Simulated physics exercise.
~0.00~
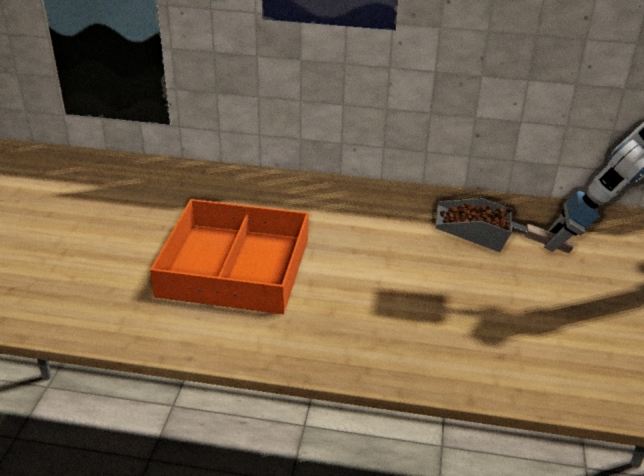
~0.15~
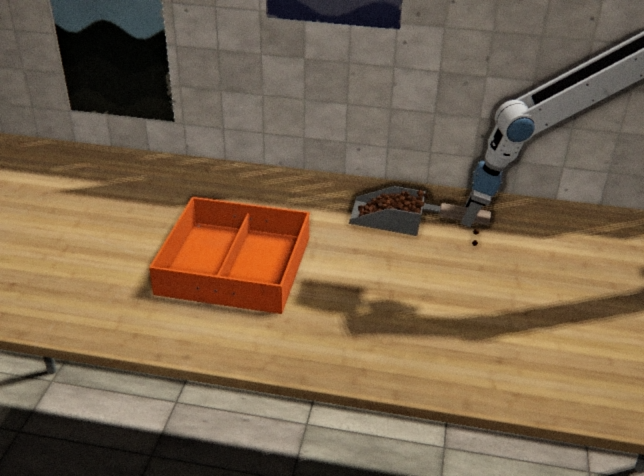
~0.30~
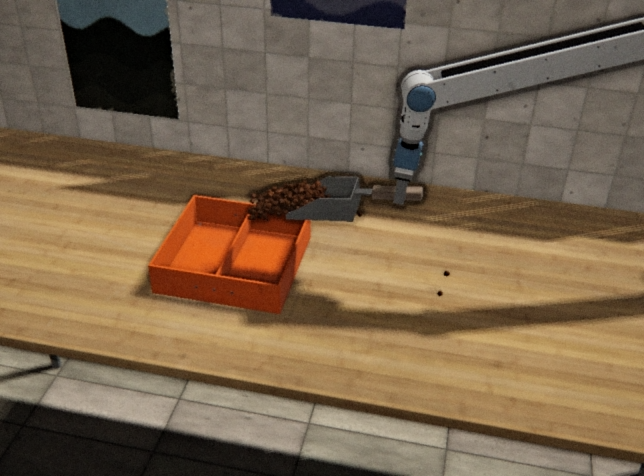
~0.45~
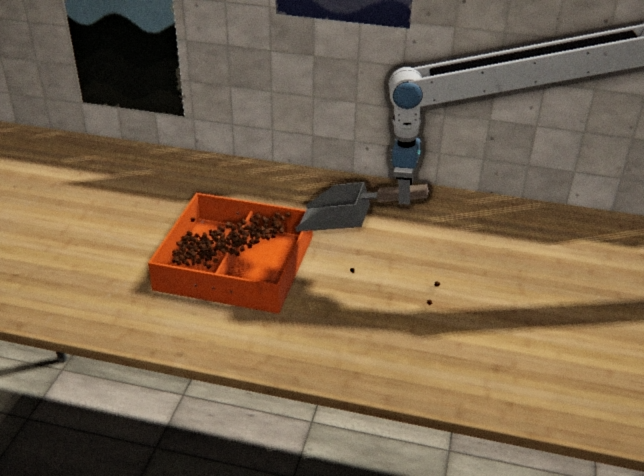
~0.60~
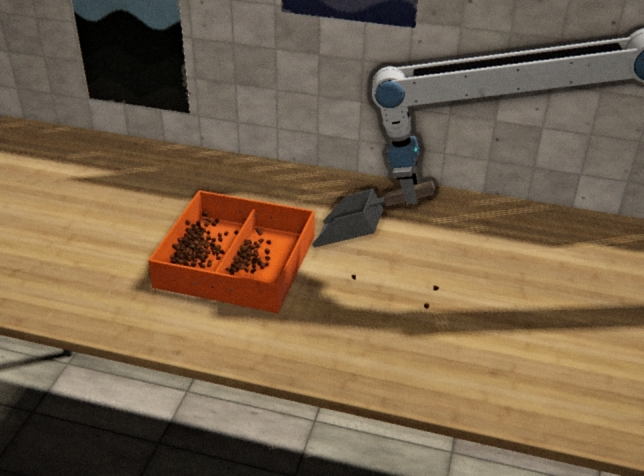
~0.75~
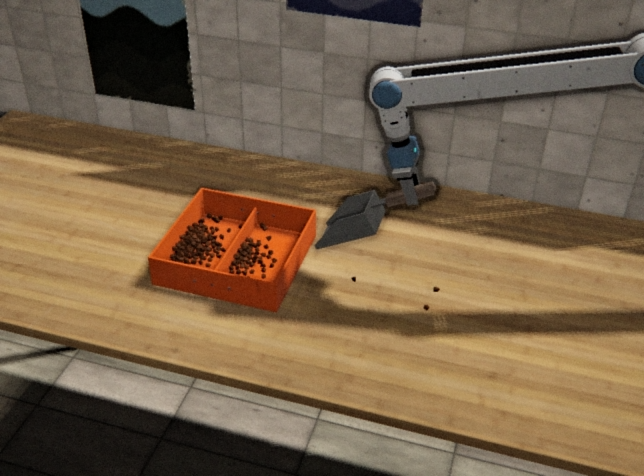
On a wooden table against a tiled wall, a robot arm carried a scoop of brown pellets left to an orange divided tray and tipped them in, filling the left part more than the right, while a few pellets ended up on the table.
